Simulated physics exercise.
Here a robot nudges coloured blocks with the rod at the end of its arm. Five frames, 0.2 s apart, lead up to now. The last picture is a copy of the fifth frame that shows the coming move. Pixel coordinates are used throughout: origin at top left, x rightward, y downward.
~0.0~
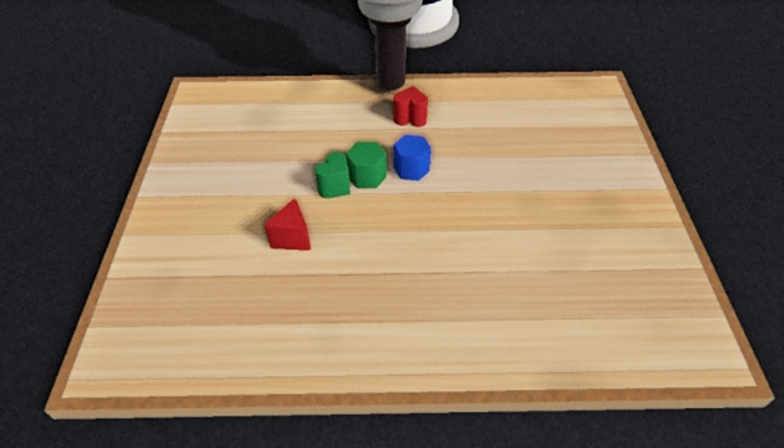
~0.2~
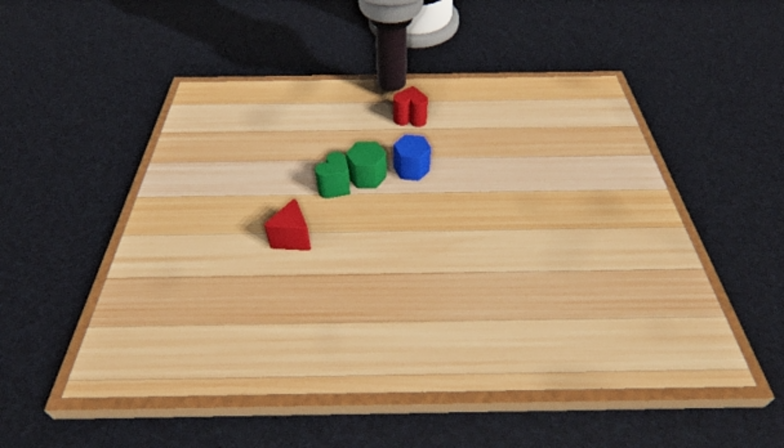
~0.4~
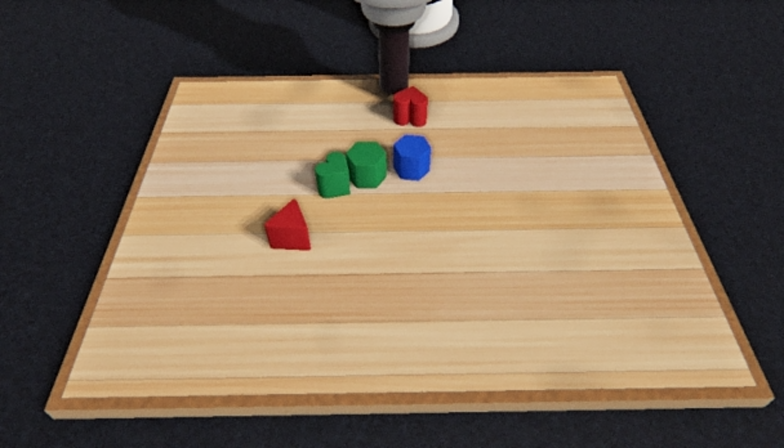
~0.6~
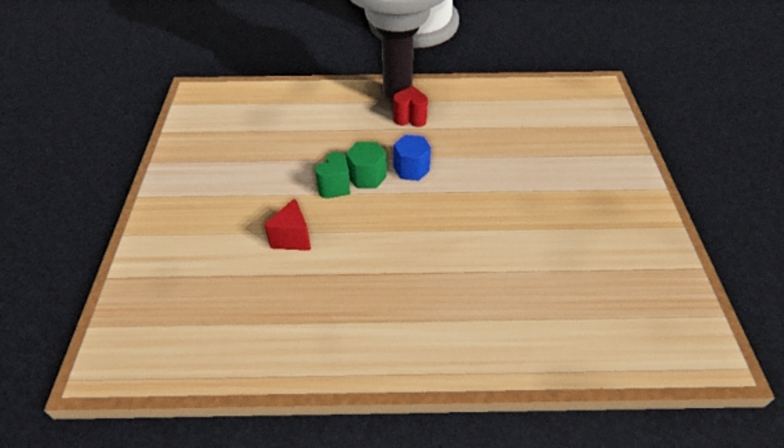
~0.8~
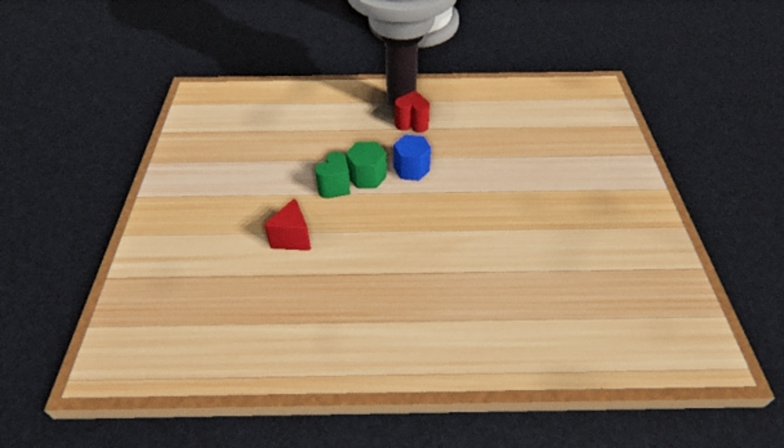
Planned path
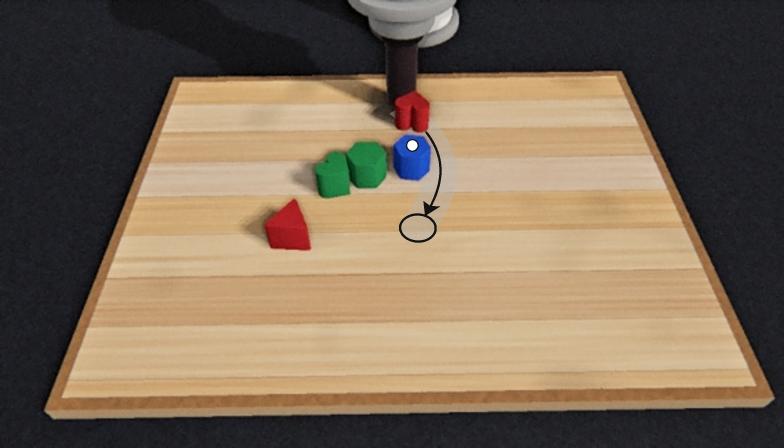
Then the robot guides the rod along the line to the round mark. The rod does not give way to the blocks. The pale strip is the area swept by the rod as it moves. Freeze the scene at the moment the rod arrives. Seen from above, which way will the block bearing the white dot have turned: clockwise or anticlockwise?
From above, it turns clockwise.
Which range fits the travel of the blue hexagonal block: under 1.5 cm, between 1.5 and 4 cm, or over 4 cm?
It ends 1.5 to 4 cm away.
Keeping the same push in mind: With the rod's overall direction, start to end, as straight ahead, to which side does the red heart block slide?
The shift is leftward.
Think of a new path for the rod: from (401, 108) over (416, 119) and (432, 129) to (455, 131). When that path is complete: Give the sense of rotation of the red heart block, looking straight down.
Its spin: Clockwise.
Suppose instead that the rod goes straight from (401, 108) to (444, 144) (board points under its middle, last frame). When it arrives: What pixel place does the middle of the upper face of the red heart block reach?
Its top centre is at about (442, 140).
Drawn move, from (401, 108) over (432, 140) and (439, 182) to (418, 228); the dot is on the blue hexagonal block.
On the path given first. One third of the way, rod at (432, 132); blue hexagonal block at (411, 148); red heart block at (436, 137), turned 40° clockwise.
Two thirds of the way, rod at (440, 174); blue hexagonal block at (407, 160), turned 80° clockwise; red heart block at (449, 181), turned 25° clockwise.
At the end, rod at (418, 219); green hexagonal block still; blue hexagonal block at (404, 163), turned 100° clockwise; red heart block at (453, 212), turned 30° anticlockwise.
